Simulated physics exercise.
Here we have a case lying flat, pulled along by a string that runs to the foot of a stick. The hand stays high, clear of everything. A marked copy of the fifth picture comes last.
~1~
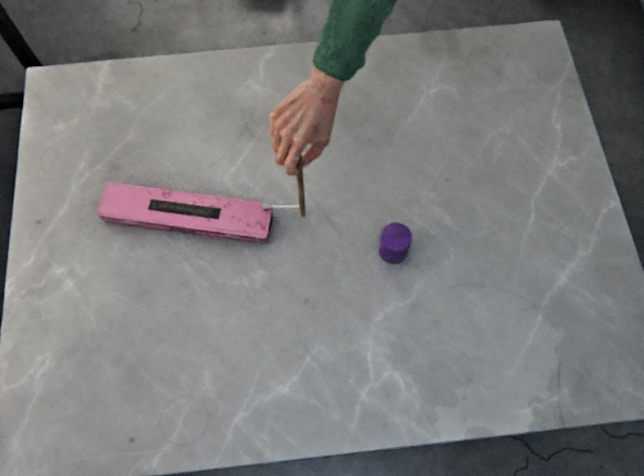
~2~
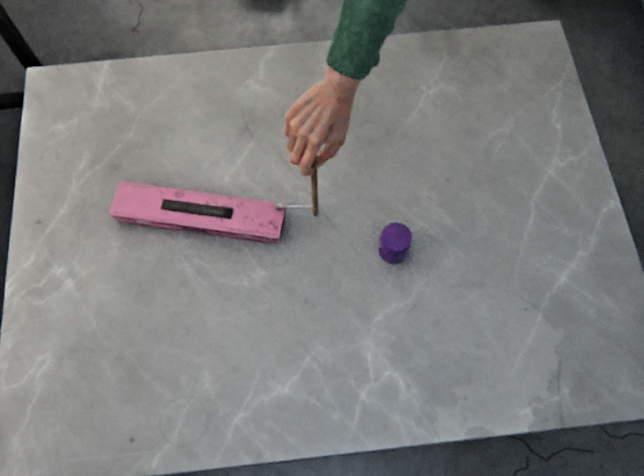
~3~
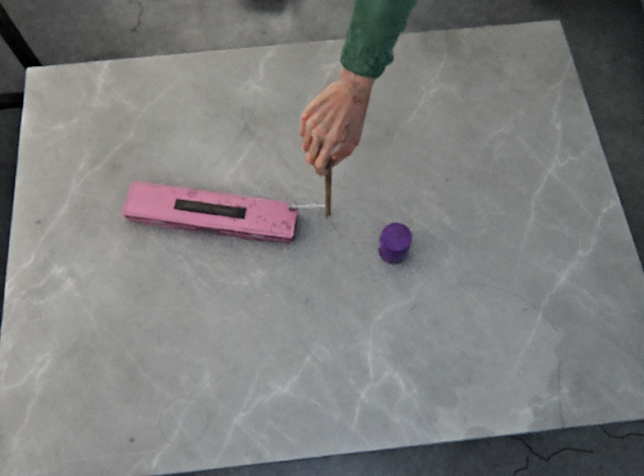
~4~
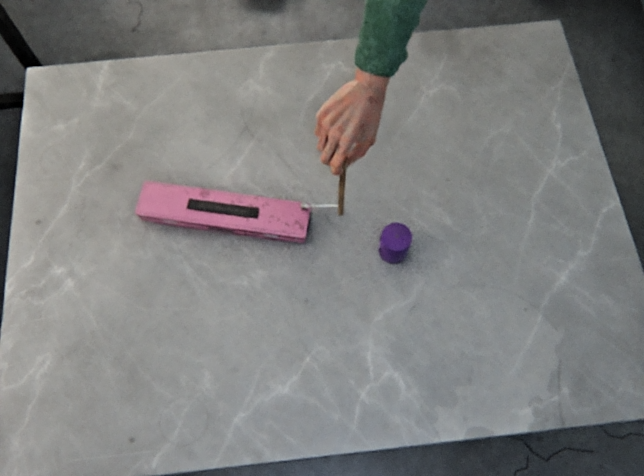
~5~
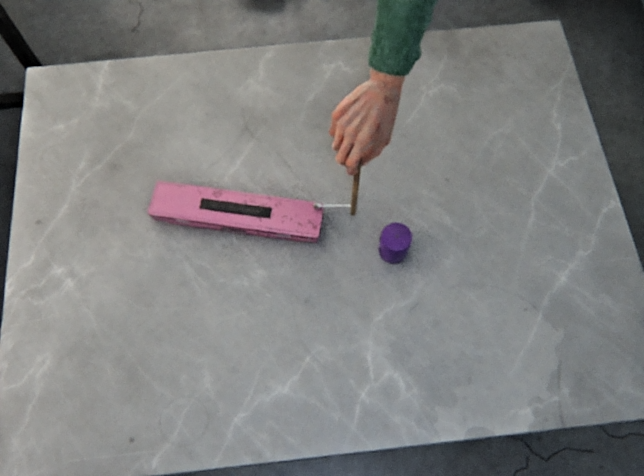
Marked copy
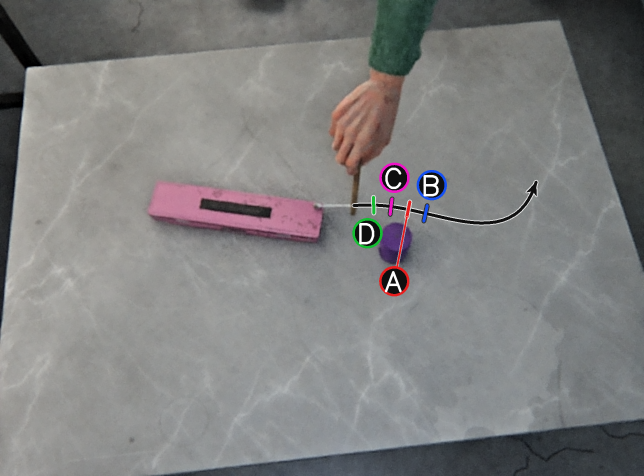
A pink case slides slowly right across the table, pulled by a hand-held stick and string.
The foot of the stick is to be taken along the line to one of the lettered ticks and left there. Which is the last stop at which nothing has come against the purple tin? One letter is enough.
A is the last safe stop.
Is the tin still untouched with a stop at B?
For that mark, no.
On the copy, A at (409, 209); B at (426, 214); C at (391, 207); D at (374, 205); the route from (354, 205) via (458, 220) to (536, 182).
On A. First, foot of the stick (373, 206), middle of the case (256, 208).
Then, foot of the stick (391, 208), middle of the case (273, 208).
Finally, foot of the stick (408, 210), middle of the case (290, 208); nothing has been touched.
By contrast, B is too far, the tin has been hit; C is safe but short; D is safe but short.
